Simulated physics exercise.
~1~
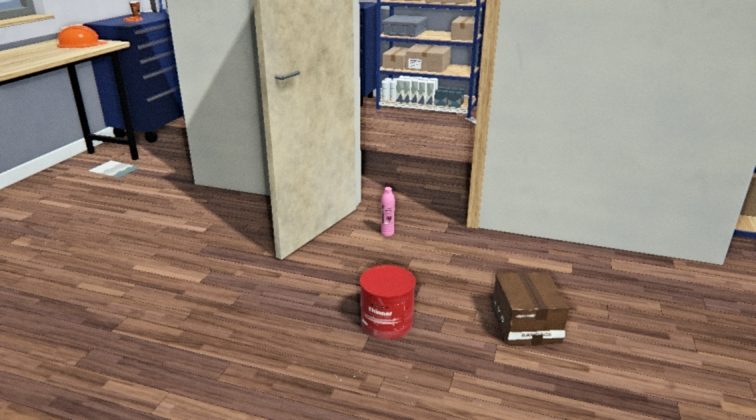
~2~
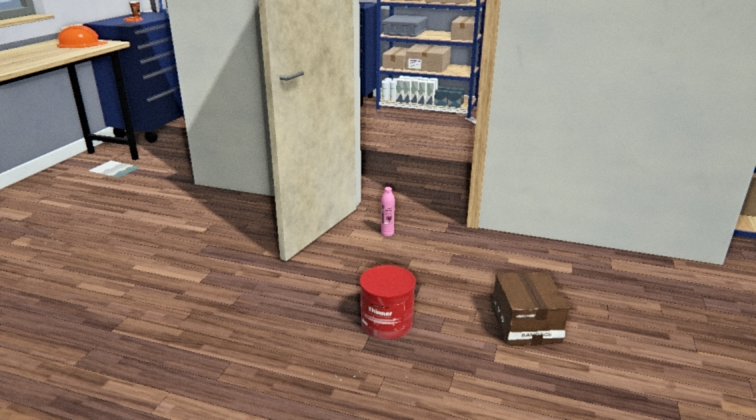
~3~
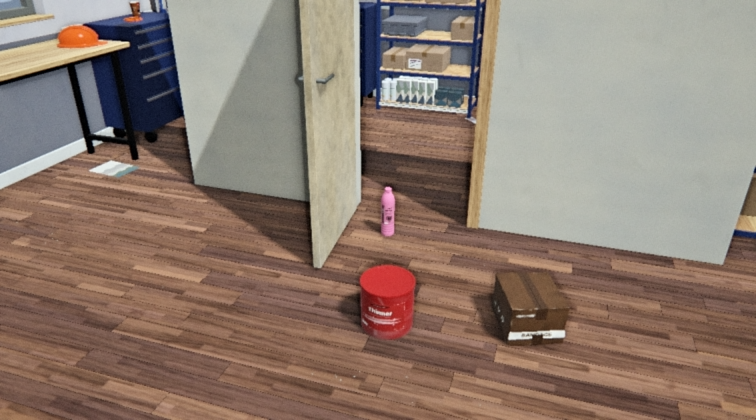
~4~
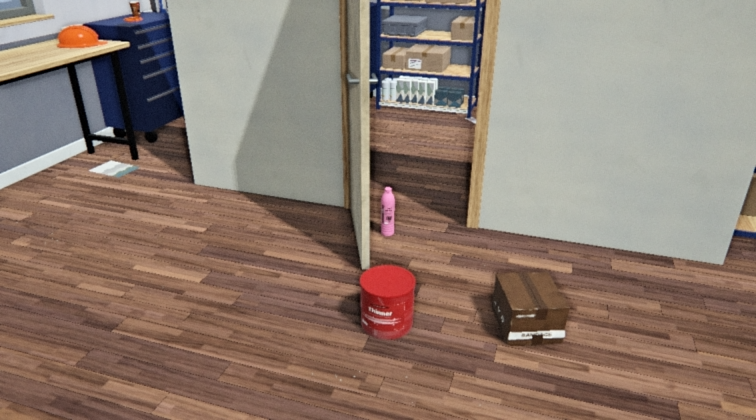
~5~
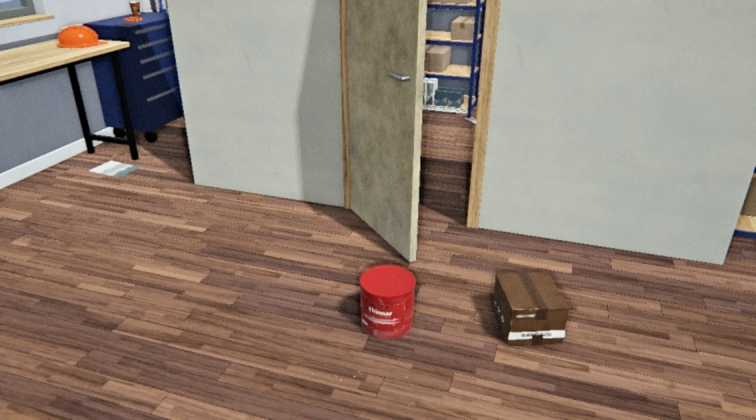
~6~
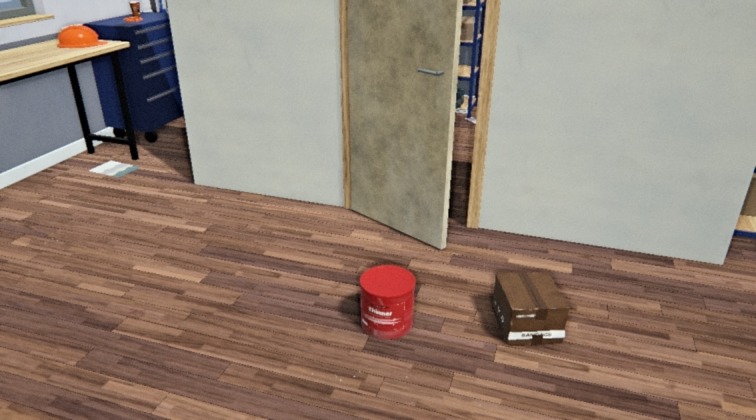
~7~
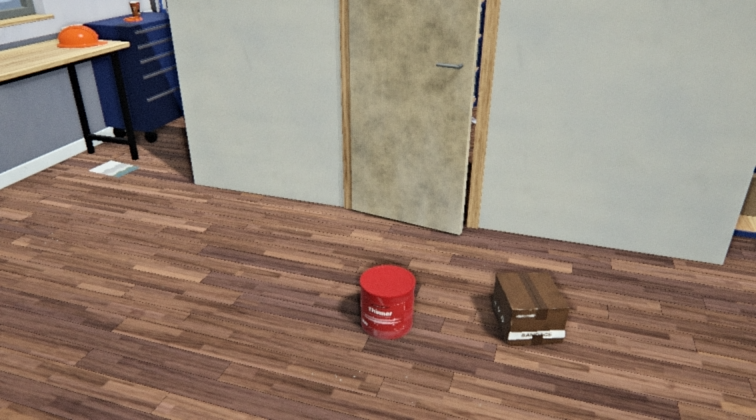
At the start, a mottled door stands wide open in a pale partition wall, with a pink bottle upright near the doorway and a red pail and a brown box on the wooden floor in front. The door barely moves at first, then swings steadily to the right, turning edge-on to the viewer. As it keeps swinging, its panel covers the spot where the bottle stood, and the bottle drops out of sight. The door passes behind the pail and box, which stay put. It ends almost flush with its frame, leaving a thin gap at the right edge.
